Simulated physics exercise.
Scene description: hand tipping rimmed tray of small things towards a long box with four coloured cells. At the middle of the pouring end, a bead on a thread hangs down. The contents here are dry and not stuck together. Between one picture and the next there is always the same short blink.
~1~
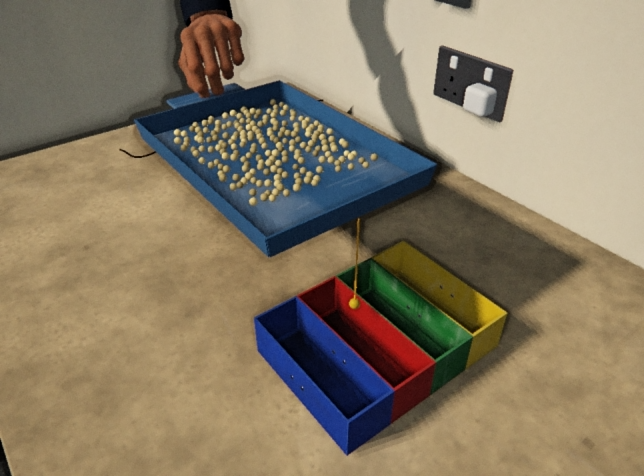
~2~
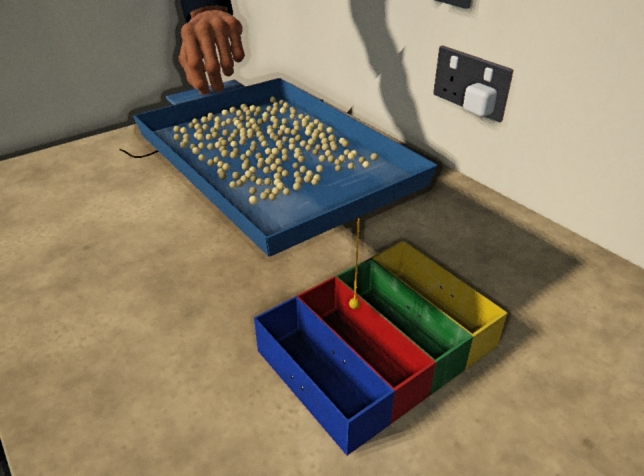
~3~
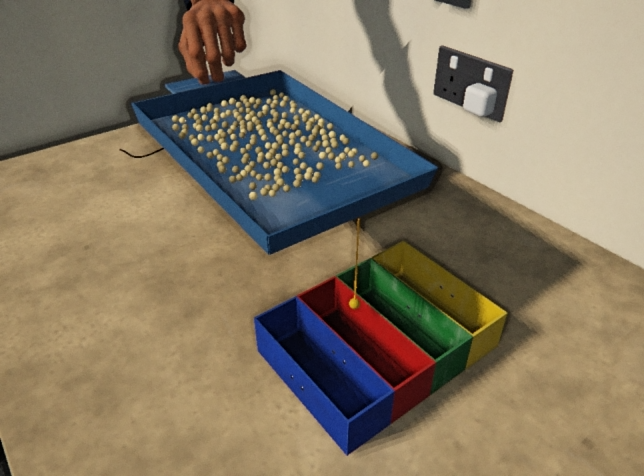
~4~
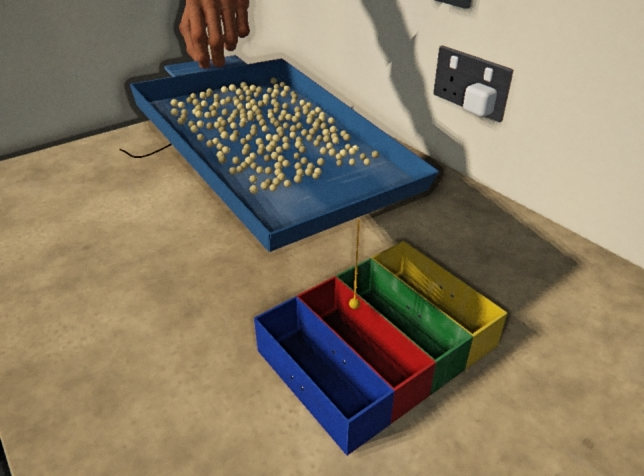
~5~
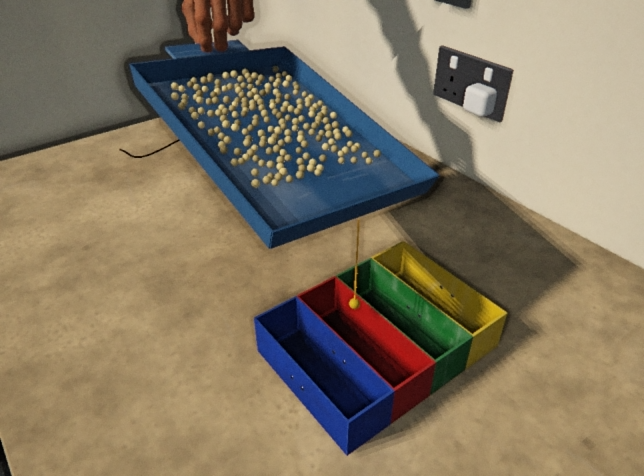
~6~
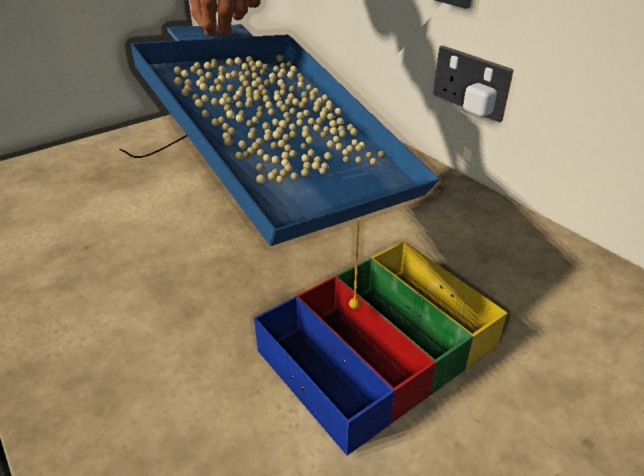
A hand hovers at the far end of a blue rimmed tray of small pale beans above a mottled brown worktop, seen from above at an angle by a still camera, with a socket on the wall at right. Below the tray's near end, a yellow bead hangs on a thread beside a box with blue, red, green and yellow cells. The hand lowers to the tray's far edge, then that end rises steadily, the tray slanting slightly towards its right corner.
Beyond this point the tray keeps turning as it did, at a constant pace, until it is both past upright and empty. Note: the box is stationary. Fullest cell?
Fullest: Yellow.
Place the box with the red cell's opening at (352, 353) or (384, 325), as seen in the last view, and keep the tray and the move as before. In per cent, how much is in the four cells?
First some 80, then 100 per cent.
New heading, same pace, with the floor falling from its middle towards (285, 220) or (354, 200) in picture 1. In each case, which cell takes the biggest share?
Try 1 - that blue cell / try 2 - that green cell.
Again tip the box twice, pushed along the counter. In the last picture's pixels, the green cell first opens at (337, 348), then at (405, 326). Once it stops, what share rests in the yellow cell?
Trial 1 0%, trial 2 90%.
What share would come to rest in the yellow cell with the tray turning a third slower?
Close to 80 per cent.
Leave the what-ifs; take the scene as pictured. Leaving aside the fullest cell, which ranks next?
The cell in green.
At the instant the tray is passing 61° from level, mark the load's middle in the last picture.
Near (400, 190).
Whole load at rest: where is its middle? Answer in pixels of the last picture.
Last view, centre at rest - approx. (432, 318).
Shortly afterwards, tray tipped steeply; the bulk on the tray; only a few in the yellow cell; a little falling or outside the box.
Next, tray tipped right over; near two thirds on the tray; near a quarter in the yellow cell; a little in the green cell; a little falling or outside the box.
Some moments later, tray tipped past a quarter turn; the bulk in the yellow cell; near a quarter in the green cell; a little falling or outside the box.
In the end, tray tipped past a quarter turn; the bulk in the yellow cell; near a quarter in the green cell; none at all in the blue cell; none at all in the red cell; a little outside the box.
